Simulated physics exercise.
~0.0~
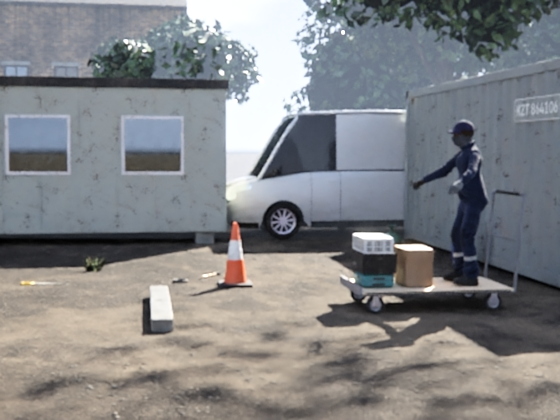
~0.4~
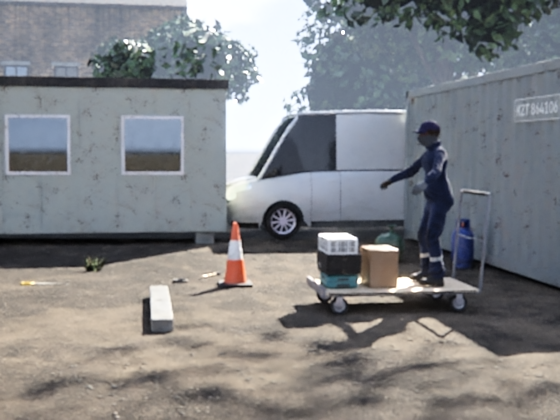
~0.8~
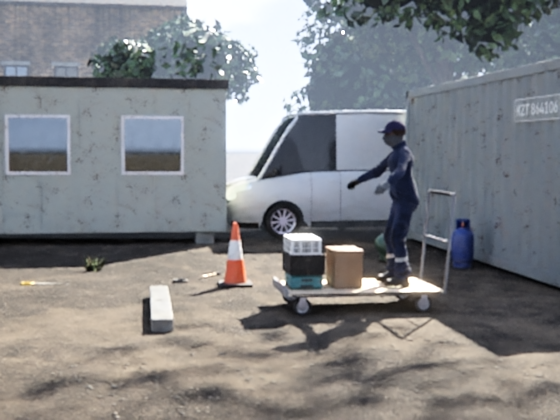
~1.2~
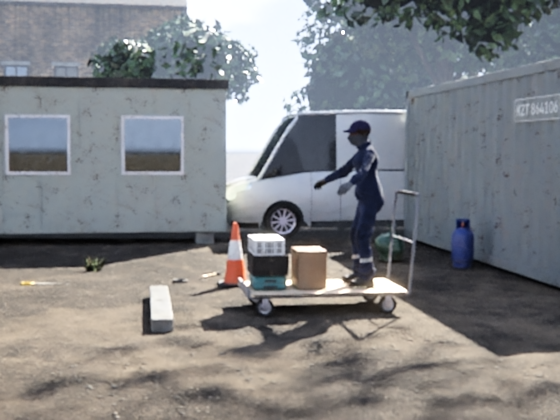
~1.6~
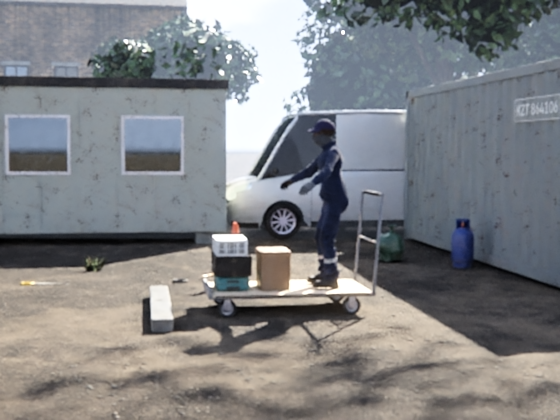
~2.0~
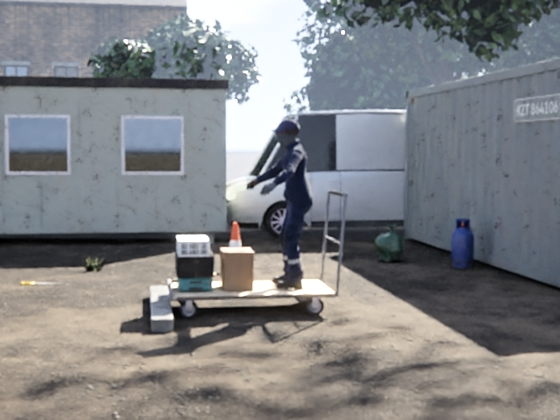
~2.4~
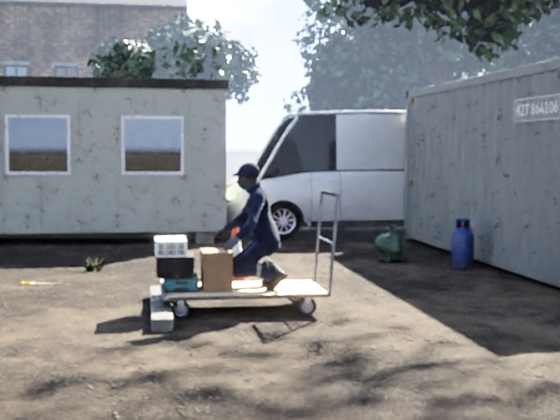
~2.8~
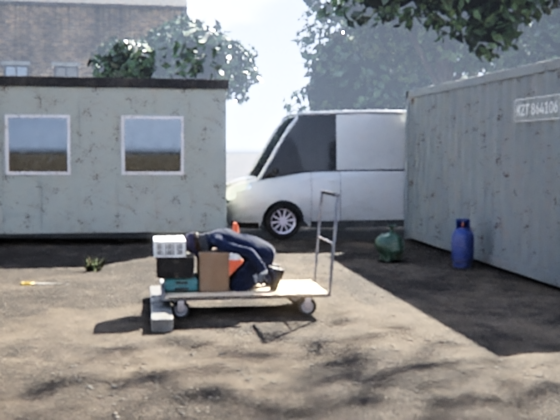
A flatbed trolley rolls left across a sunlit dirt yard, carrying a standing person in dark blue overalls and a cap, seen side-on from a still viewpoint. In front of the rider sit a brown box and a stack of white, black and teal containers. Behind are a grey cabin, a white van and a grey container, with an orange cone nearby. The trolley passes before the cone and stops at a pale beam on the ground. The rider pitches forward, knees folding, and ends slumped face-down over the load, which stays aboard.
